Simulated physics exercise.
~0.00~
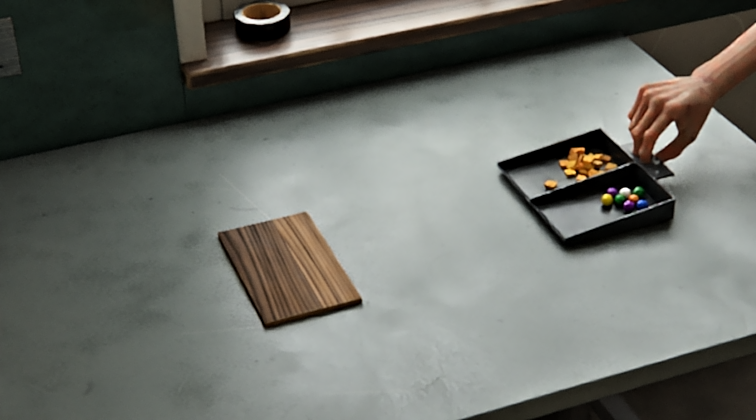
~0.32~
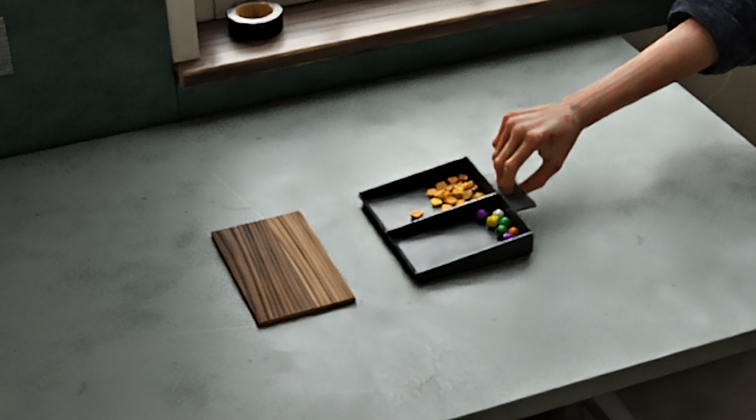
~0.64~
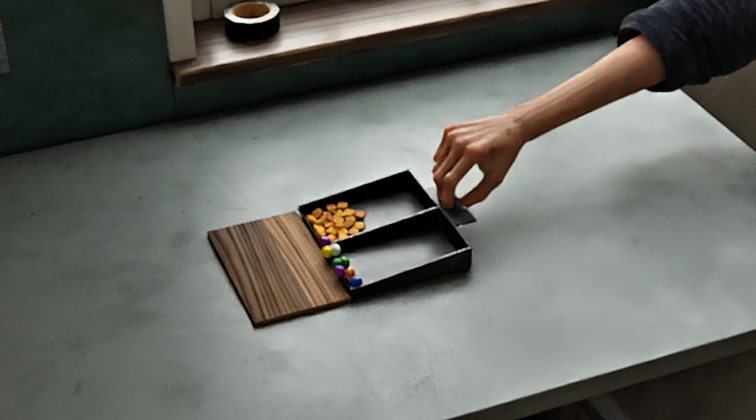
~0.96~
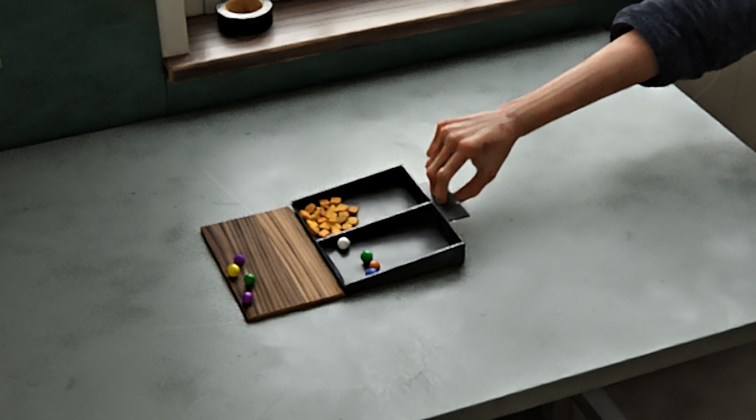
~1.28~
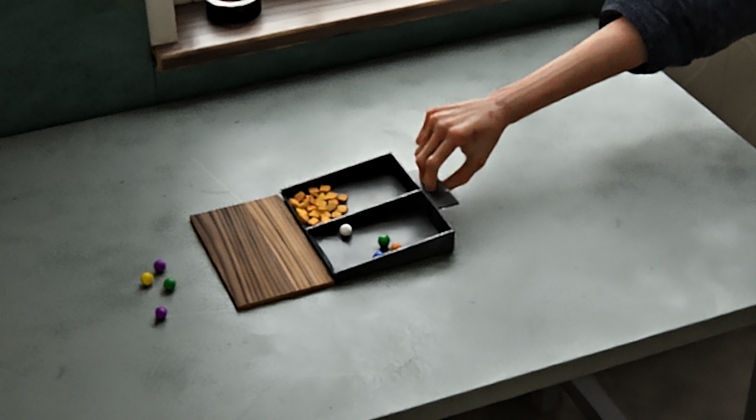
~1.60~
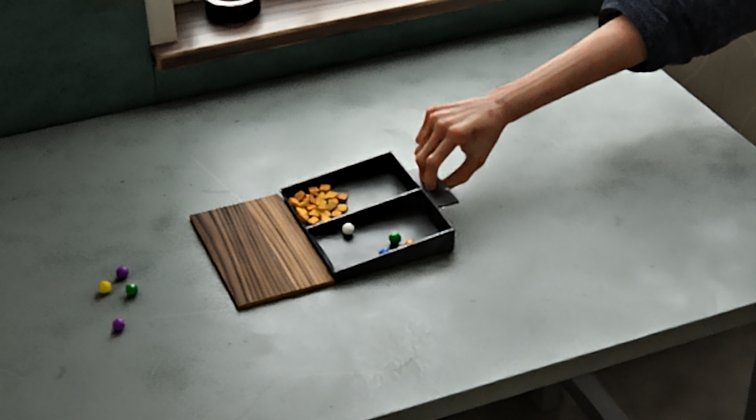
The clip opens with a hand holding the back of a black divided tray on a grey table, with orange chunks in the far compartment and small colourful balls in the near one. The hand pushes the tray left towards a flat wooden board. The tray meets the board's edge and stops, while both groups shift to the front rim. Four balls, two purple, one yellow and one green, go over the rim and travel across the board. They roll off its left side and onto the table, ending farther left, while the other balls and the orange chunks stay in the tray.
